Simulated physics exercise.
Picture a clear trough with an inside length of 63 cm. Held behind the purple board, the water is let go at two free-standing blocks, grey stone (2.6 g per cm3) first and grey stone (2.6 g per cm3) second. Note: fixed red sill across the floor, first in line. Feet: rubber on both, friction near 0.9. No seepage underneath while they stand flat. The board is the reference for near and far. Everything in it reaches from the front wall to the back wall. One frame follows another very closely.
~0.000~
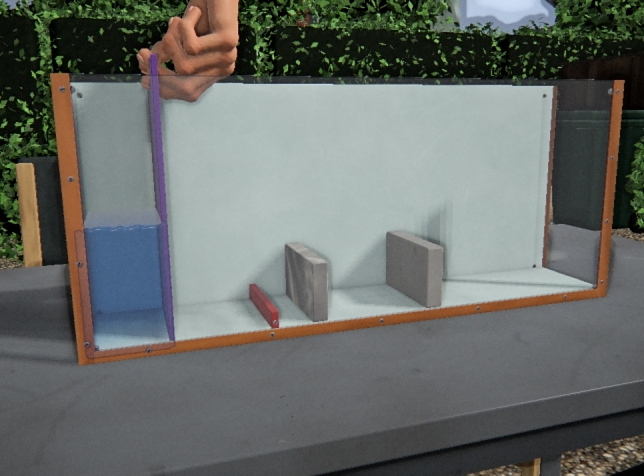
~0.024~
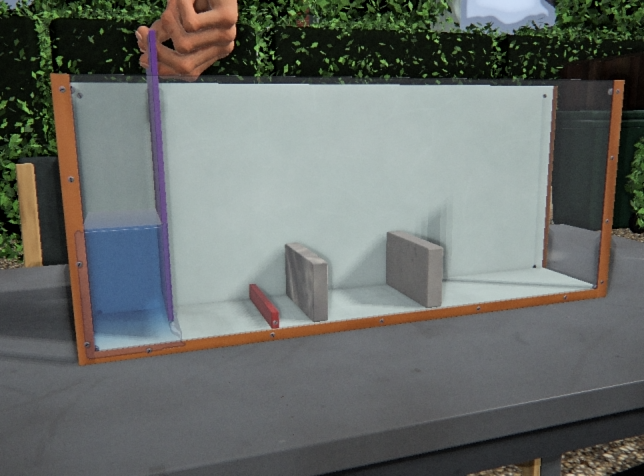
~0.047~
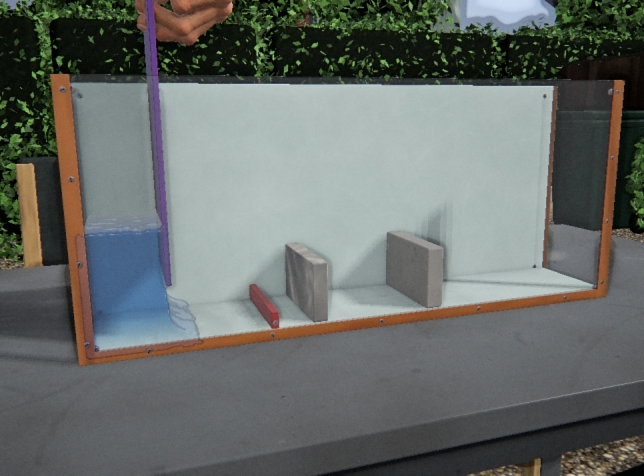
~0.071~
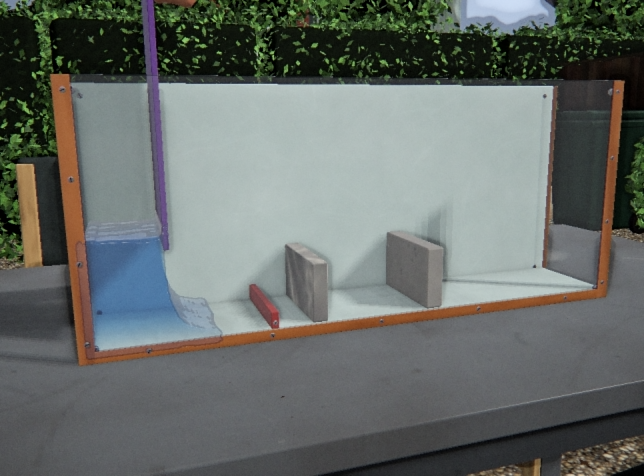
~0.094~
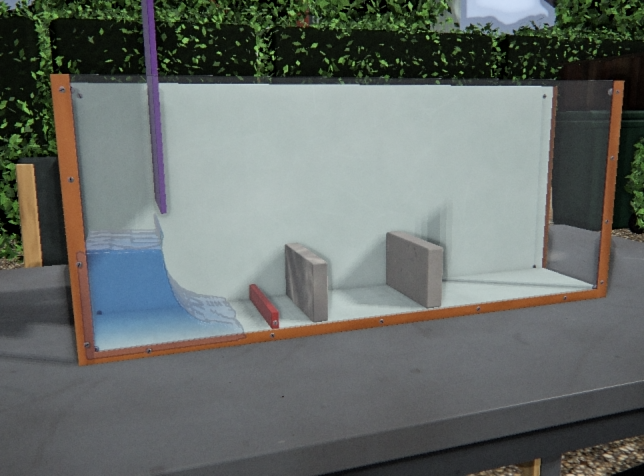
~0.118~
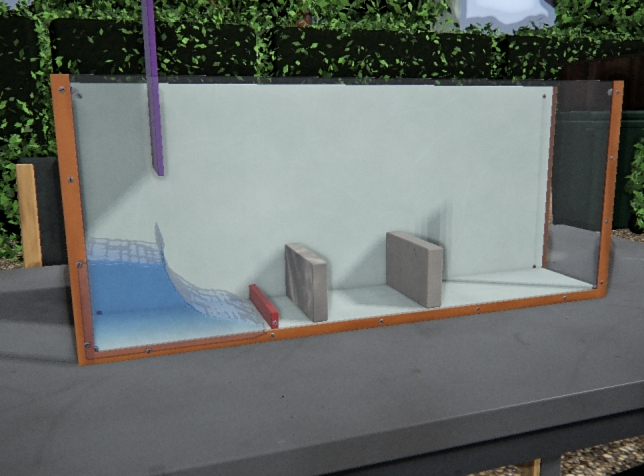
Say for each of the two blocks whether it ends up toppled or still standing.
At the end, the near one will go down, the far one will stay vertical.
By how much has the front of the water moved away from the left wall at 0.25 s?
It has got out to near 28 cm from the left end.
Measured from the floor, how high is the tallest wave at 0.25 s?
Peak height: Approx. 11.5 cm.
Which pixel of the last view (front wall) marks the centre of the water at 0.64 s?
Look around (308, 310) on the front wall - that's where it is.
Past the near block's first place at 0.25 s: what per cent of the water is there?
I'd put it at about 6 percent.
After 0.25 s the front has run 28 cm from the left wall, the near block leans 6° and the far block is upright.
After 0.39 s the near block lies flat and the far block is upright.
After 0.64 s the near block lies flat and the far block is upright.
In the end the near block lies flat and the far block is upright; 4 per cent of the water is past where the far block first stood.
